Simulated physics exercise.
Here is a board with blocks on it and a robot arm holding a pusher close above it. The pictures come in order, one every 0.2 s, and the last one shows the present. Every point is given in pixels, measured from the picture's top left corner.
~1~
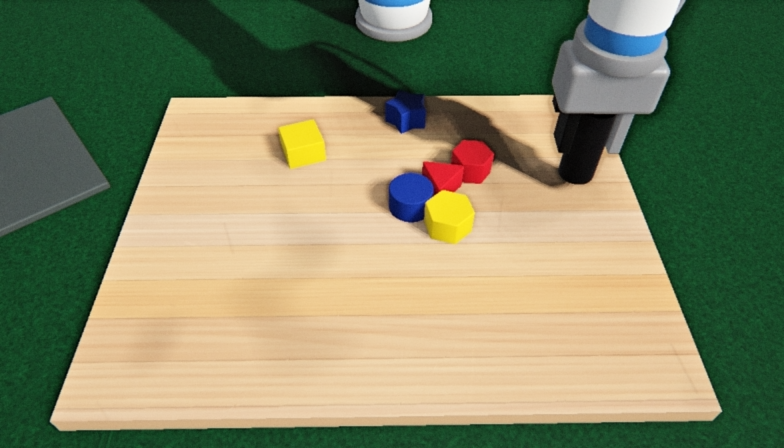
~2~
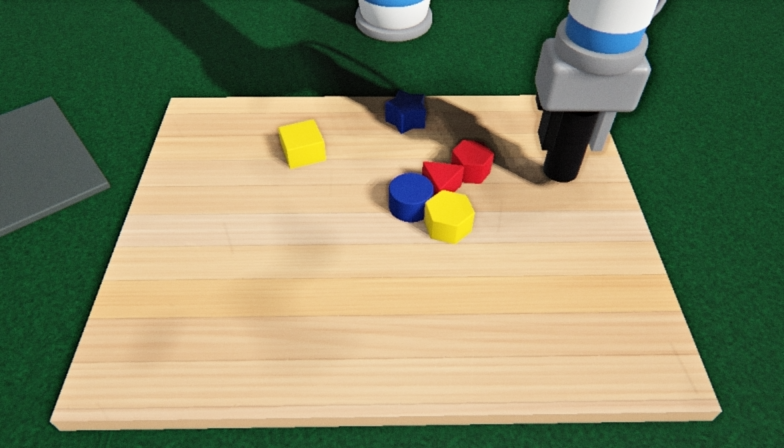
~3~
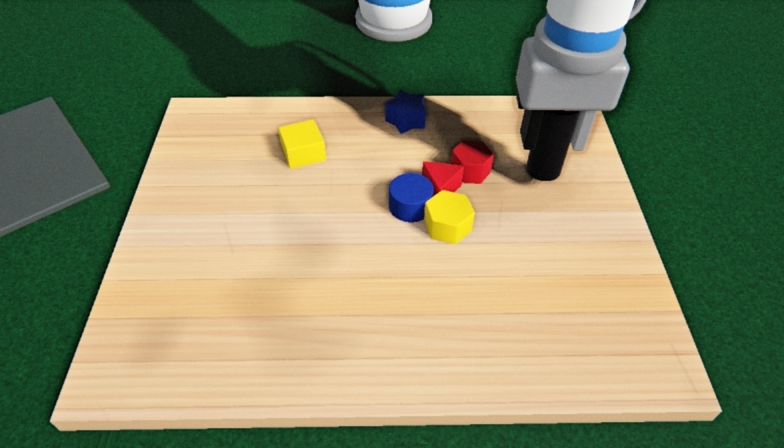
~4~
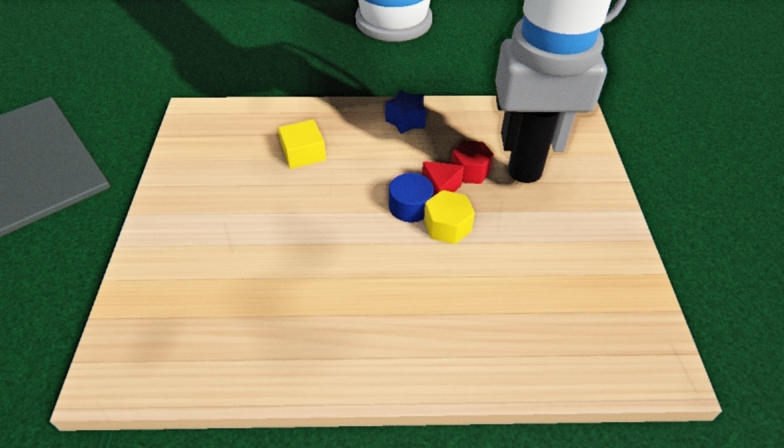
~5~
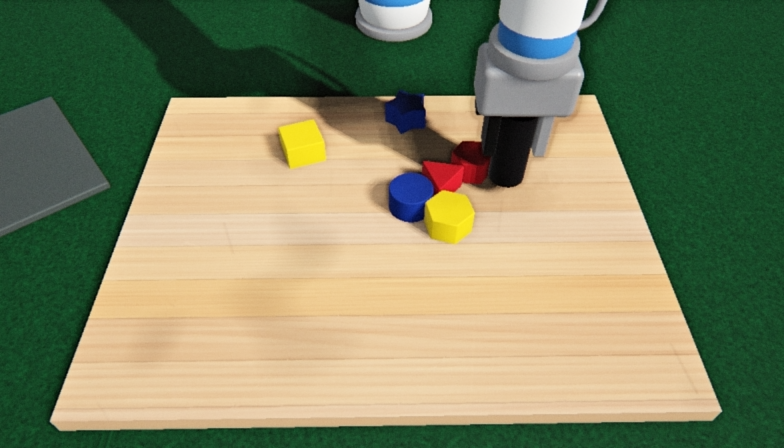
On a wooden board over green cloth, a robot arm's black pusher slides left toward still red, blue and yellow blocks.
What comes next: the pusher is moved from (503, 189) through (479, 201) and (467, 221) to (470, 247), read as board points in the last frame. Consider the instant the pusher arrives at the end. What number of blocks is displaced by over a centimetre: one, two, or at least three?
Expect one.
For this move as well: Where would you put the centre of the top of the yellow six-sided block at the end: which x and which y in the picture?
At roughly (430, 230).
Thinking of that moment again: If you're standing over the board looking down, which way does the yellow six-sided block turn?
Direction: Clockwise.
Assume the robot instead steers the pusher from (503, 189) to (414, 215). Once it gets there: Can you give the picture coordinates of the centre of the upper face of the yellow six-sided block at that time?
If I read the scene right, the answer is (433, 225).
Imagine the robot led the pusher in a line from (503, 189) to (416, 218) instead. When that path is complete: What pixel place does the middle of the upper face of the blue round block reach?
In the picture, it is at (378, 189).
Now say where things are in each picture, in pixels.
Tip of the pusher at (576, 173), middles of tops, yellow six-sided block at (450, 207), red six-sided block at (473, 152), in the first frame.
Pusher at (560, 171), nothing pushed, in the second frame.
Pusher at (543, 170), nothing pushed, in the third frame.
Pusher at (525, 171), nothing pushed, in the fourth frame.
Pusher at (506, 176), yellow six-sided block at (450, 207), red six-sided block at (473, 152), in the fifth frame.
What follows on the original path. One third of the way, pusher at (481, 188); nothing pushed yet.
Two thirds of the way, pusher at (469, 209); yellow six-sided block at (435, 221), turned 20° clockwise.
At the end, pusher at (472, 234); yellow six-sided block at (430, 230), turned 55° clockwise; red six-sided block unmoved.
